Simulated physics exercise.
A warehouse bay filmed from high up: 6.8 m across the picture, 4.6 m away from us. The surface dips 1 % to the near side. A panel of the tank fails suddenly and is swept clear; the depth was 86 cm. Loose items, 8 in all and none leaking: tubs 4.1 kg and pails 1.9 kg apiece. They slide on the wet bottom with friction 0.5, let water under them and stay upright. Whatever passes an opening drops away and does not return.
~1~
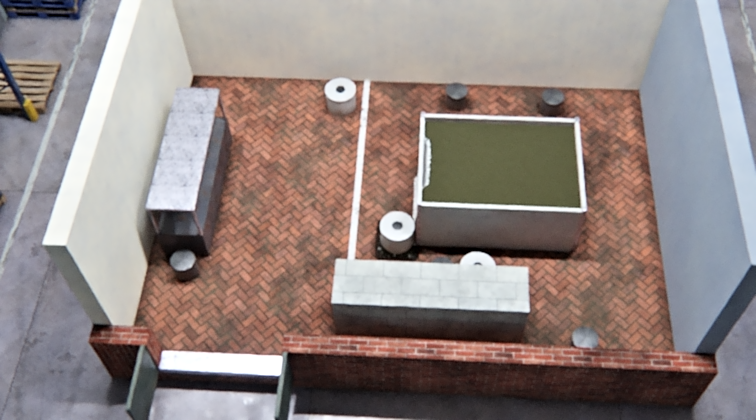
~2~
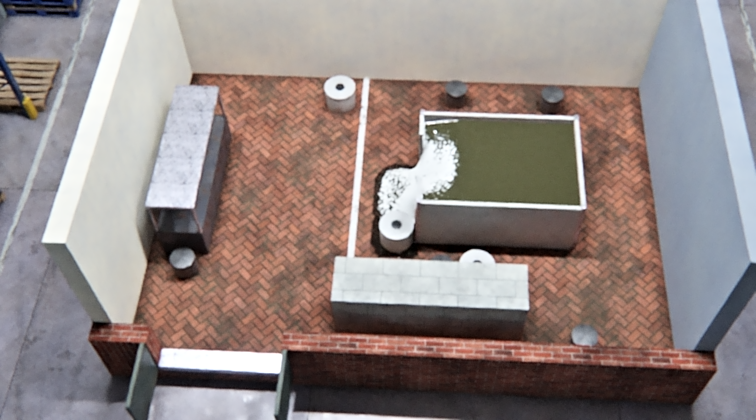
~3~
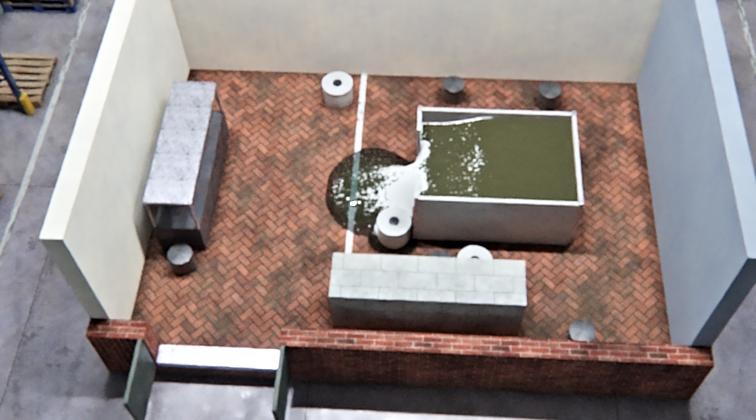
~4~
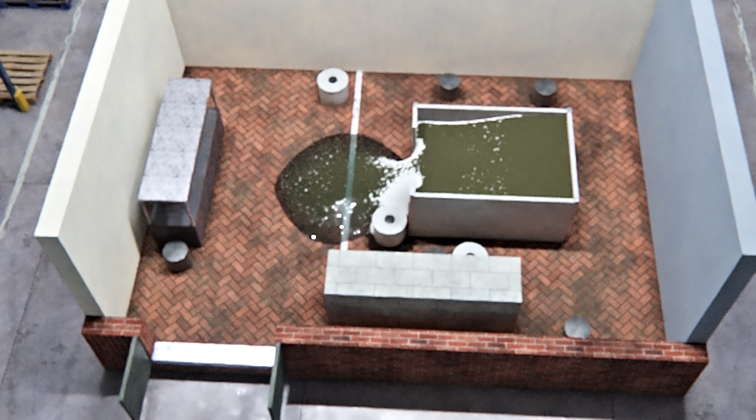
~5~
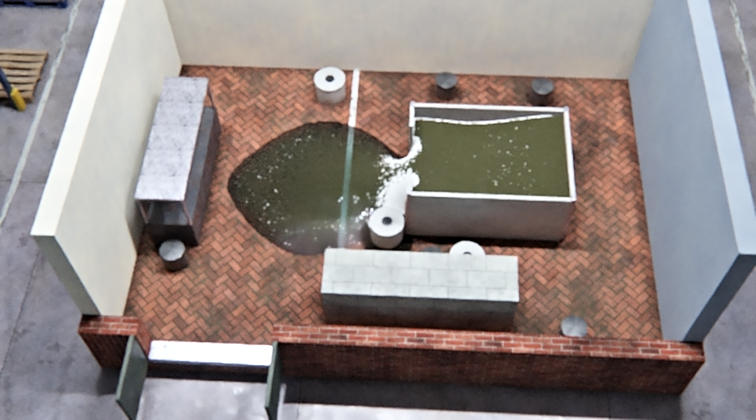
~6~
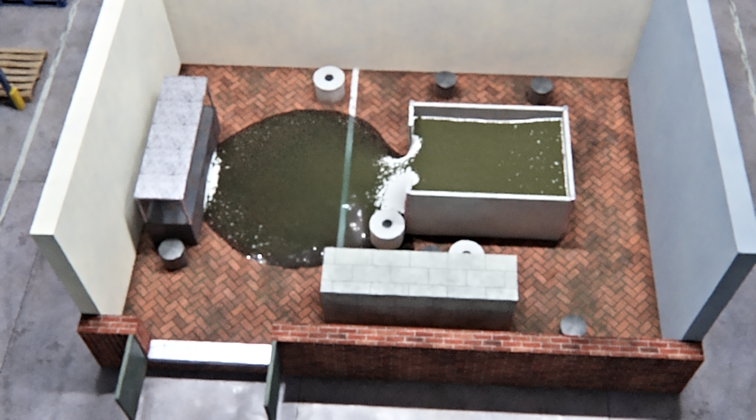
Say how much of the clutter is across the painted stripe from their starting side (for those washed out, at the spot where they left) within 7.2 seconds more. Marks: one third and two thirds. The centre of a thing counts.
Share: Less than a third.
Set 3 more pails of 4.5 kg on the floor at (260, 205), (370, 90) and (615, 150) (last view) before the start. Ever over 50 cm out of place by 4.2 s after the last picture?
In that order: Past it, past it, under.
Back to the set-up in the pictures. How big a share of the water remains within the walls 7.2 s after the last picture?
Some 66 per cent remains.
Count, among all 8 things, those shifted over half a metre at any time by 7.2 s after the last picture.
4 of them.
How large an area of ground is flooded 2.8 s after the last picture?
About 17 m2.
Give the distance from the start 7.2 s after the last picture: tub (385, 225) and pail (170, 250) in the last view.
In that order: 20 cm, washed out.
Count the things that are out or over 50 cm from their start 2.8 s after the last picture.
I count 0.
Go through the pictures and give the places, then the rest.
The first frame shows a tub at (397, 226), on the bottom; a pail at (585, 338) rests on the ground; water covers 2.8 m2; 0 of 8 have shifted.
The second frame shows a tub at (397, 225) rests on the ground; a pail at (585, 336) rests on the ground; 3.3 m2 under water; 0 of 8 have shifted.
The third frame shows a tub at (394, 221), on the bottom; a pail at (582, 331) rests on the ground; 4.2 m2 under water; 0 of 8 have shifted.
The fourth frame shows a tub at (390, 219), on the bottom; a pail at (578, 328) rests on the ground; 5.2 m2 under water; 0 of 8 have shifted.
The fifth frame shows a tub at (387, 221), on the bottom, 7 cm from its start; a pail at (574, 327), on the bottom; water covers 6.7 m2; 1 of 8 have shifted.
The sixth frame shows a tub at (387, 224), on the bottom, 12 cm from its start; a pail at (573, 326), on the bottom; 8.4 m2 under water; 1 of 8 have shifted.
Then, 0.9 s after the last picture 0 of 8 are over the mark; 0 afloat.
Then, 2.8 s after the last picture 0 of 8 are over the mark; 2 afloat.
Then, 4.8 s after the last picture 1 of 8 are over the mark; 1 afloat.
Then, 7.2 s after the last picture 1 of 8 are over the mark; 2 afloat.
